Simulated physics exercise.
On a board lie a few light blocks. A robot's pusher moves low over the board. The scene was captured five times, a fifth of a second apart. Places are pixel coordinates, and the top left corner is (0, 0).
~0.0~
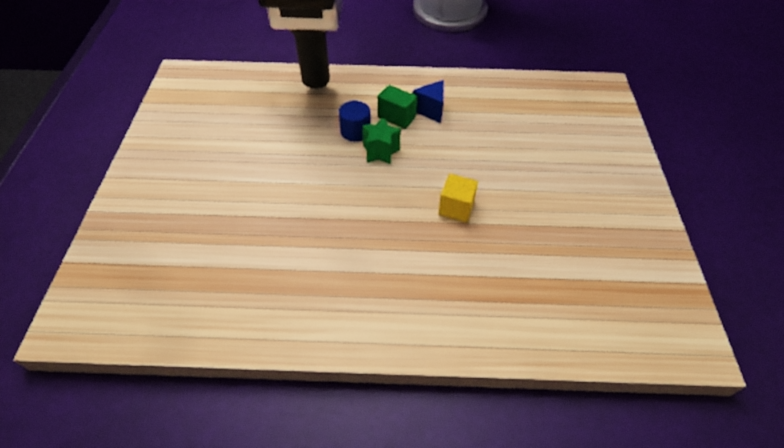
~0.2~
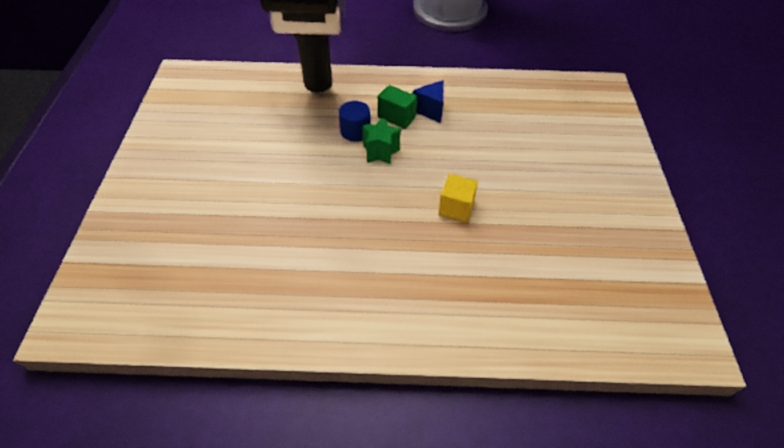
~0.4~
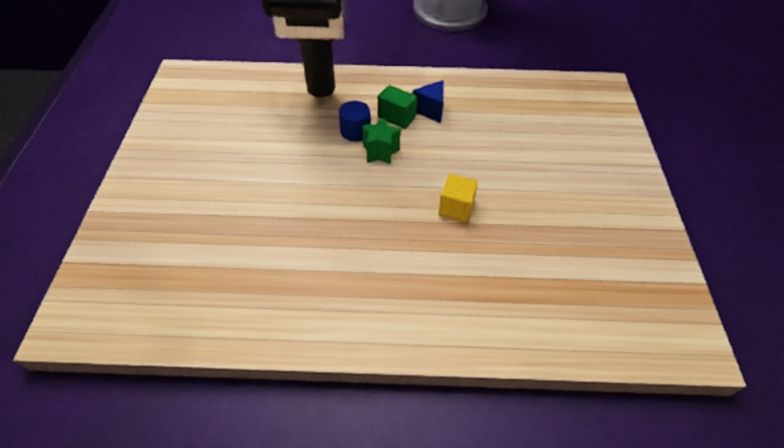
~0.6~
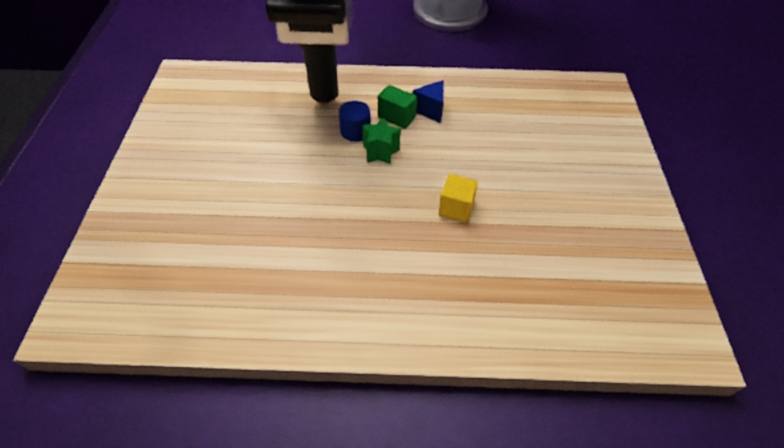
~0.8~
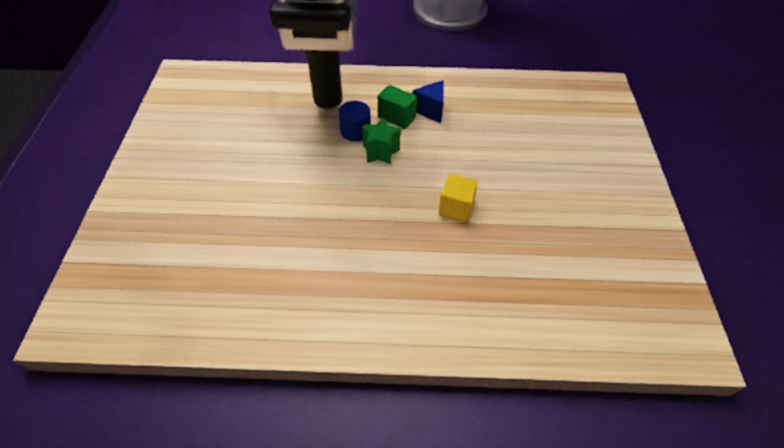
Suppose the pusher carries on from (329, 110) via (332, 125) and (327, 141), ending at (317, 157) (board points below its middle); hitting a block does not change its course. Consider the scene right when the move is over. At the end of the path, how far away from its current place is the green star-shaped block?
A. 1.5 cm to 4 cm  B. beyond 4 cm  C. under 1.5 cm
C - under 1.5 cm.
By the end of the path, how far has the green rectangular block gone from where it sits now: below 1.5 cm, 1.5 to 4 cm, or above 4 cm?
It goes under 1.5 cm.
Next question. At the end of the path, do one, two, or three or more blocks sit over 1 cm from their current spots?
There will be one block that moves more than 1 cm.
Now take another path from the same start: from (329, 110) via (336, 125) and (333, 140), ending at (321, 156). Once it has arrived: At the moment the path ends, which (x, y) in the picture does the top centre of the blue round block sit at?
It should be at (364, 120) by then.
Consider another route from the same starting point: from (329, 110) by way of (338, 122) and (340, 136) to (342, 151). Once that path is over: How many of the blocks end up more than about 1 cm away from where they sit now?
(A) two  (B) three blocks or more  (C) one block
I choose A.
On the path given first. Halfway along, pusher at (329, 123); blue round block at (359, 116).
At the end, pusher at (315, 146); blue round block at (359, 116); green star-shaped block not moved; green rectangular block not moved.
